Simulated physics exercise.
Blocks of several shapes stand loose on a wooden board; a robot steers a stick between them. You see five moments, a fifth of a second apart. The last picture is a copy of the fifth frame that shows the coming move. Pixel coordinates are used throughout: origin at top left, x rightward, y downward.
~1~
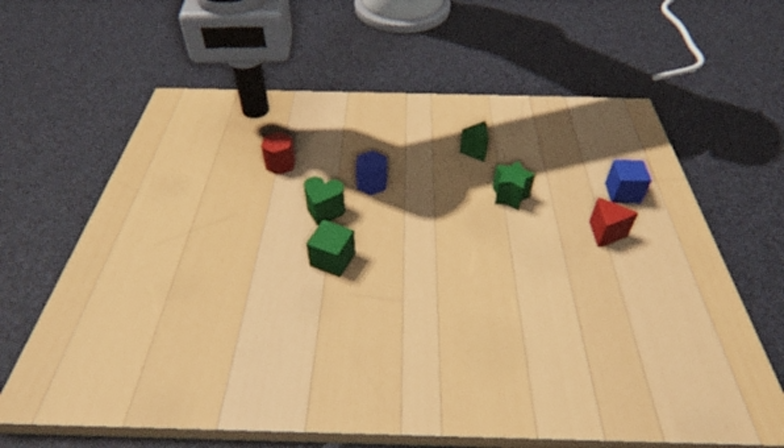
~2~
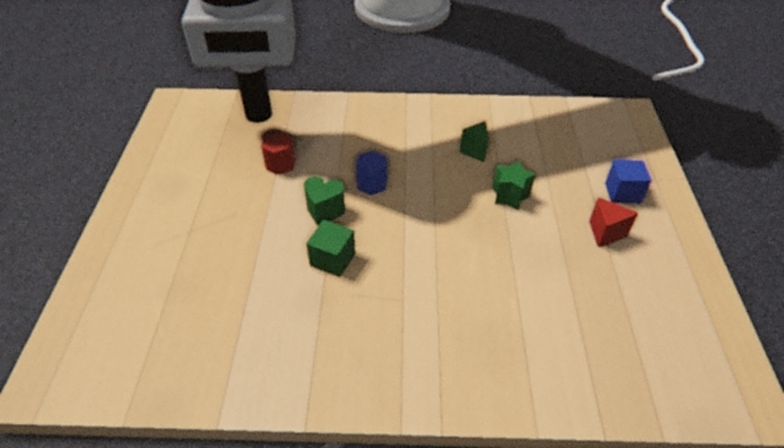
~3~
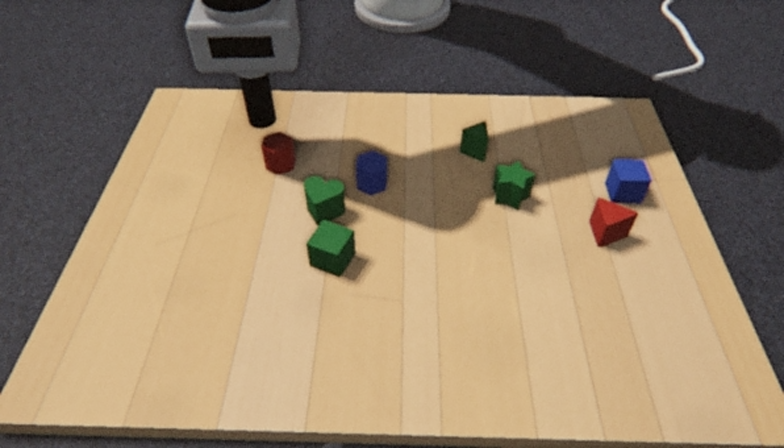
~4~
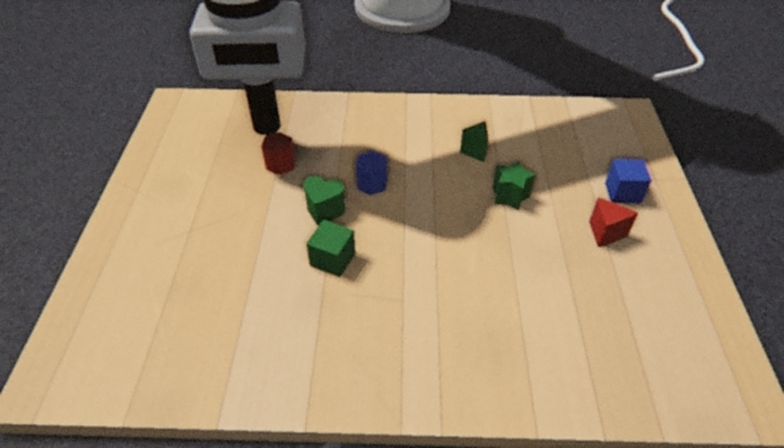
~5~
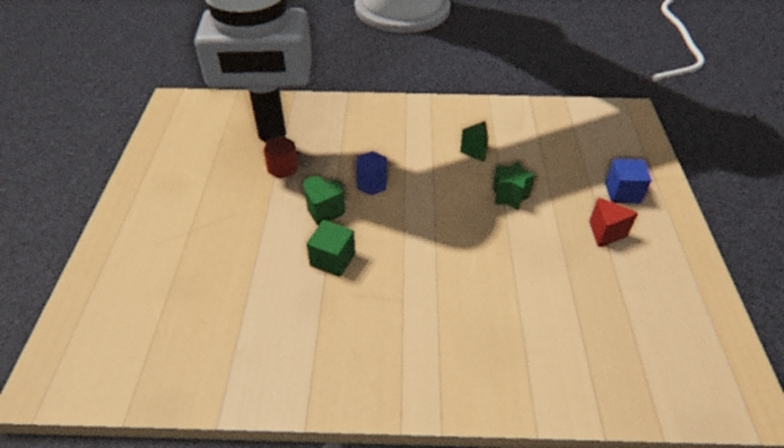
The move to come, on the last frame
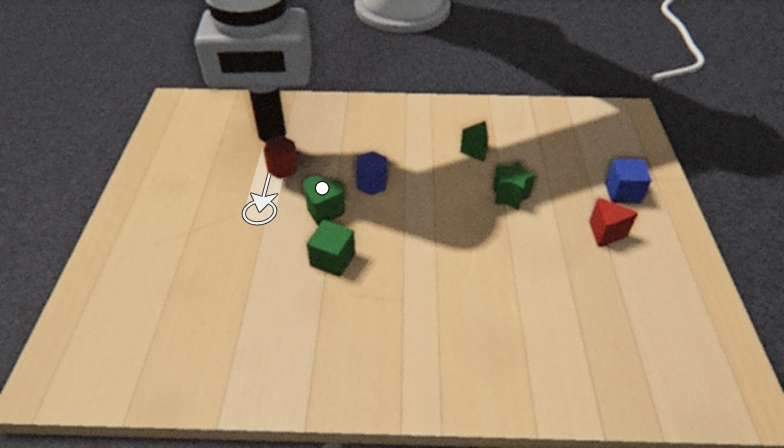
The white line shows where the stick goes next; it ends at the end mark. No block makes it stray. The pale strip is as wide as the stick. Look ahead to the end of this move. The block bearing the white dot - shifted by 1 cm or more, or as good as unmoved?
When the path is over, the block bearing the white dot is still on its spot.
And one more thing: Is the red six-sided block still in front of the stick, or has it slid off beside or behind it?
Slipped loose.
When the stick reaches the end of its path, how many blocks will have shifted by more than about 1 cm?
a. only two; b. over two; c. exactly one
The one that fits is c, exactly one.
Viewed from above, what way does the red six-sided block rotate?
If we look at it from overhead, the red six-sided block pivots counter-clockwise.
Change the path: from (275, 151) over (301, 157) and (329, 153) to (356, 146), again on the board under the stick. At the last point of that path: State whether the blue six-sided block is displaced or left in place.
Left in place.
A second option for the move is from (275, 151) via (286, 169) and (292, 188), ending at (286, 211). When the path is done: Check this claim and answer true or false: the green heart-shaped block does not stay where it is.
The statement is correct.
The line goes in a line from (275, 151) to (260, 212); the dot is on the green heart-shaped block.
On the path given first. Halfway along, stick at (264, 164); red six-sided block at (284, 172), turned 45° anticlockwise.
At the end, stick at (256, 196); red six-sided block at (286, 188), turned 125° anticlockwise; green heart-shaped block unmoved.
